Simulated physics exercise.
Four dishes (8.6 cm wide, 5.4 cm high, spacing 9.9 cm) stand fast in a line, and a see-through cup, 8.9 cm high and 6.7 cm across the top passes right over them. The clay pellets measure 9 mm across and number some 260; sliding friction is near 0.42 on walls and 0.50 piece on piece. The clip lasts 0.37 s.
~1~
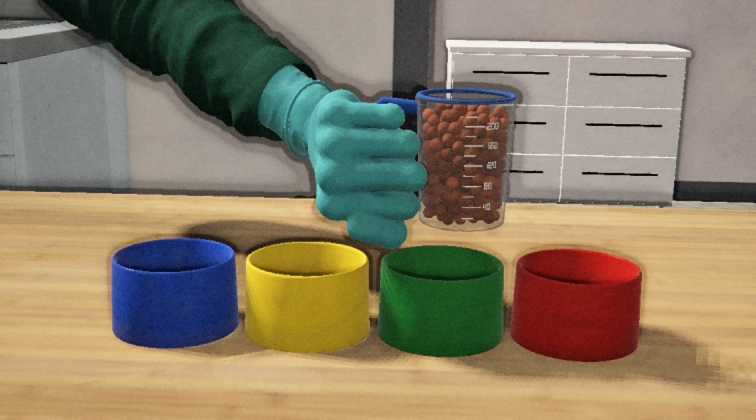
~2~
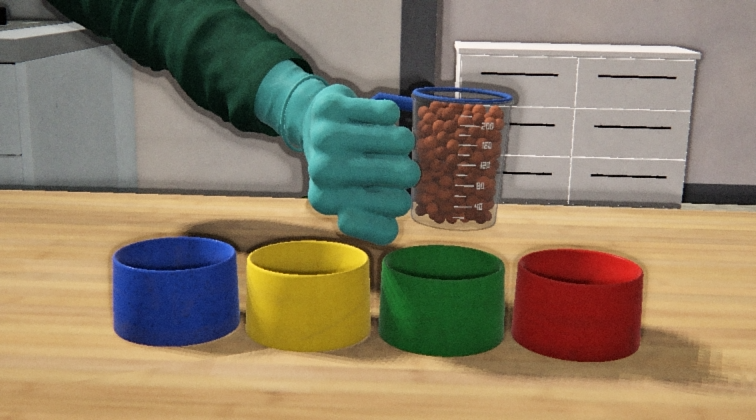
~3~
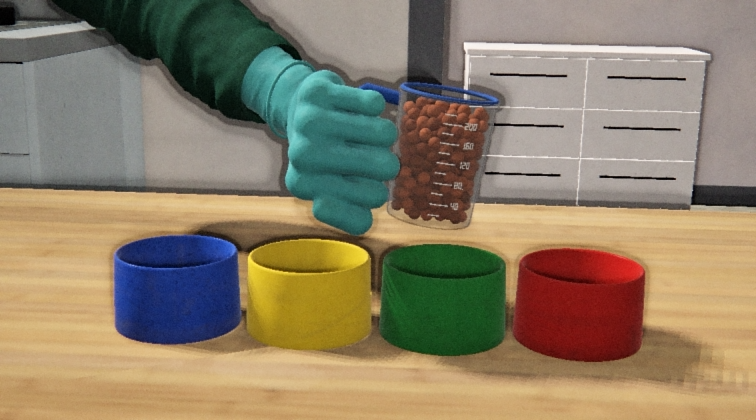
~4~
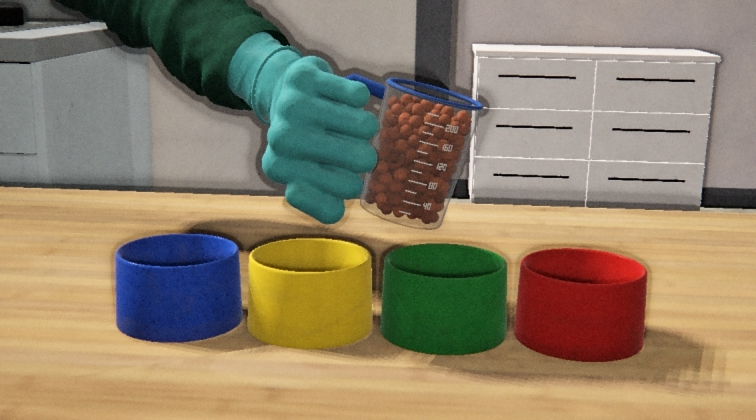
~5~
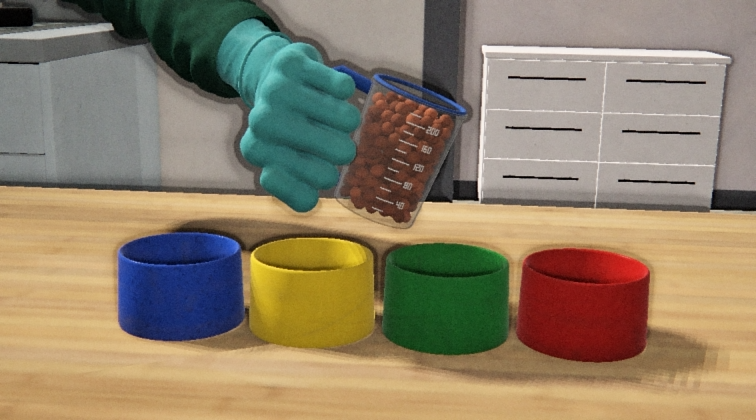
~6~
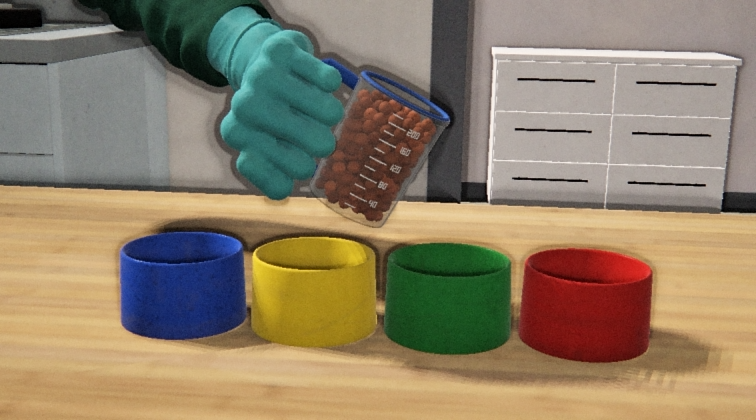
On a wooden tabletop, blue, yellow, green and red dishes stand in a row while a teal-gloved hand holds a clear cup of reddish-brown pellets upright above them. The hand moves the cup left, slowly at first, and steadily tilts it to the right, the pellets staying inside.
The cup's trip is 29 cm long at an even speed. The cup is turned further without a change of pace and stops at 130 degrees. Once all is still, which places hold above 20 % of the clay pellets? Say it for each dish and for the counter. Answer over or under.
Red under, blue over, green under, yellow under, counter over.
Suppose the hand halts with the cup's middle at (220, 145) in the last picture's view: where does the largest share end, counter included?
The winner: Yellow.
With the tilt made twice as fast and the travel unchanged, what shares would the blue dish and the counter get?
Then: Blue 10, counter 20.
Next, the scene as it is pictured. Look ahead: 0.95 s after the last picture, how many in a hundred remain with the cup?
Roughly 80 per cent.
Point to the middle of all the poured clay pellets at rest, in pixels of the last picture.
At about (170, 298).
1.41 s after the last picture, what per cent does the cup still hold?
About 0 per cent.
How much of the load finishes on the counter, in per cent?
Roughly 30 per cent.
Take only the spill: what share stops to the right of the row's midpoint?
About 0 per cent.
Then, 0.57 s after the last picture, tilt 76 degrees; cup holds 100 %.
Then, 0.95 s after the last picture, tilt 108 degrees; cup holds 80 %, blue 15 %, yellow 5 %.
Then, 1.41 s after the last picture, tilt 130 degrees; cup holds 0 %, blue 65 %, yellow 5 %.
In the end, red 0 %, blue 65 %, green 0 %, yellow 5 %, counter 30 %.
